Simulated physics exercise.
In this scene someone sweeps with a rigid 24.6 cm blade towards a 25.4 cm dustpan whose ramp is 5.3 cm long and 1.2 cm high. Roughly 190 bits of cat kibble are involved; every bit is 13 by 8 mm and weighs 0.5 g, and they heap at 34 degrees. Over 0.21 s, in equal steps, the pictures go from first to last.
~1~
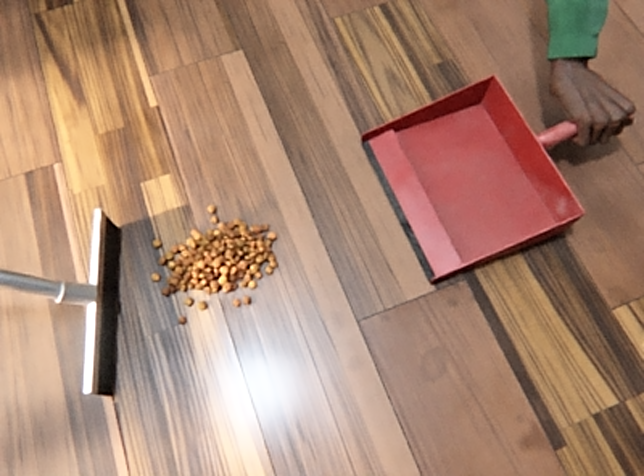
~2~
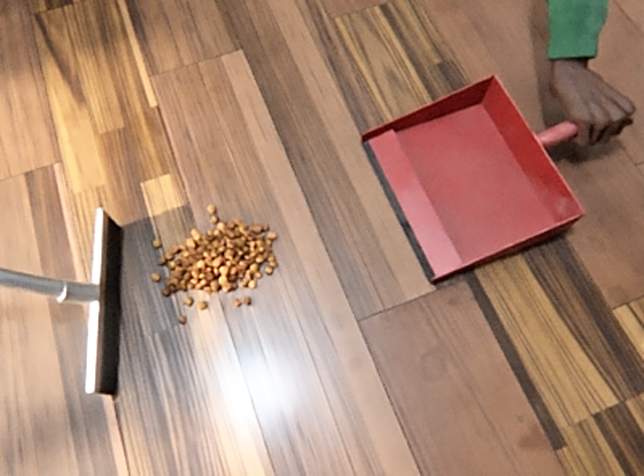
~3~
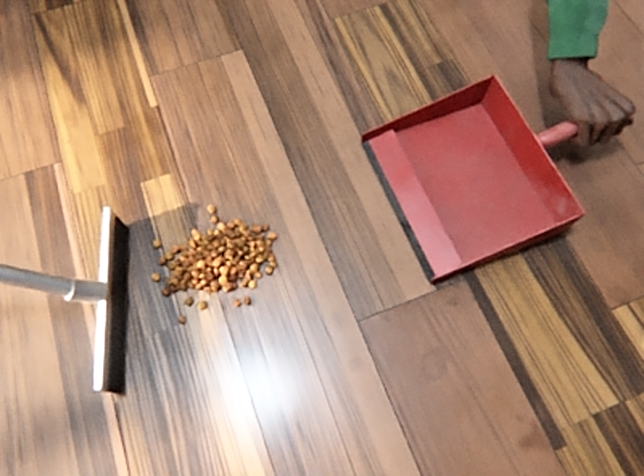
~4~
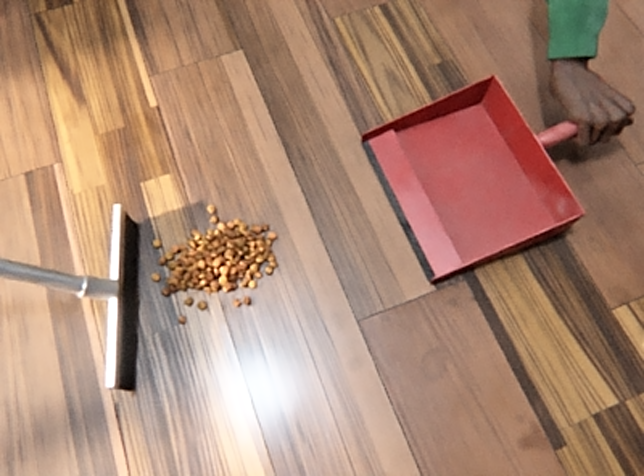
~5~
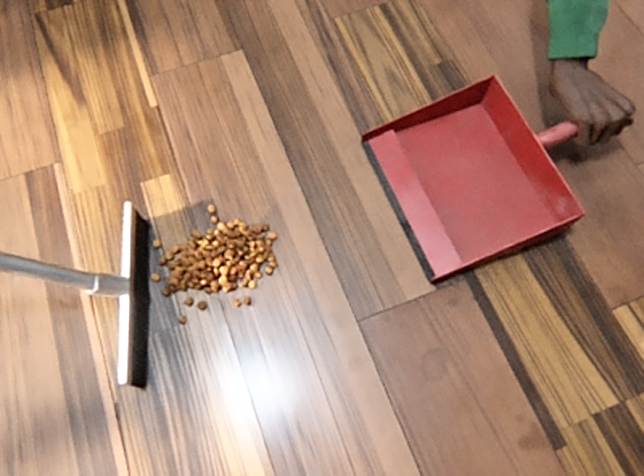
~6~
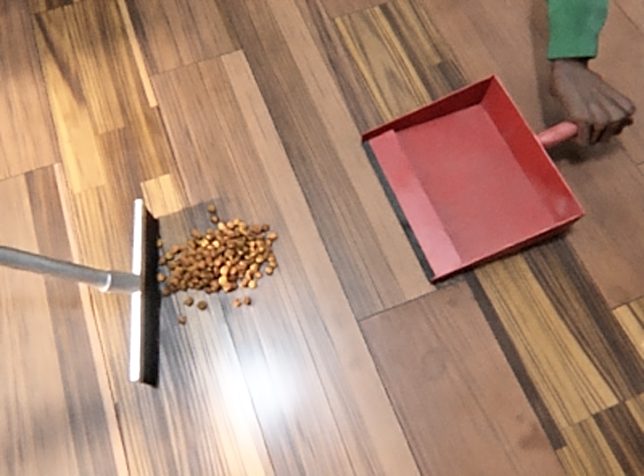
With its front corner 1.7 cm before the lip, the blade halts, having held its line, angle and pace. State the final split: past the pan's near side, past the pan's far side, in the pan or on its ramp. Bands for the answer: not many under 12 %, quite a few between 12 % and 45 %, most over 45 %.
Near side: Not many; far side: Not many; pan: Quite a few.
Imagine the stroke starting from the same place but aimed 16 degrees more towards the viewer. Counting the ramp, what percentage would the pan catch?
About 20 percent would end up there.
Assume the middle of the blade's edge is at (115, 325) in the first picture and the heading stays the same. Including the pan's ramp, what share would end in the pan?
Roughly 25 percent would end up there.
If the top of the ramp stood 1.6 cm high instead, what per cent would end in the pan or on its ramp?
With that ramp, near 25 per cent.
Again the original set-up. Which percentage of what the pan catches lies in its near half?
Roughly 40 per cent.
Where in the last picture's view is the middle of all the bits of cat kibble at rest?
Roughly (395, 223).
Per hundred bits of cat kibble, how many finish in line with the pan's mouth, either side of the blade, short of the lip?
Roughly 70 in a hundred.
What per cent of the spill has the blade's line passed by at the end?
About 0 per cent.
Then, 0.45 s after the last picture, middle of the blade 22 cm from the lip; 0 % over the lip, far side 0 %, near side 0 %.
Then, 0.75 s after the last picture, middle of the blade 12 cm from the lip; 0 % over the lip, far side 0 %, near side 0 %.
Then, 1.15 s after the last picture, middle of the blade 5 cm from the lip; 25 % over the lip, far side 0 %, near side 5 %.
In the end, near side 5 %, far side 0 %, pan 25 %, in front of the lip or behind the blade 70 %.
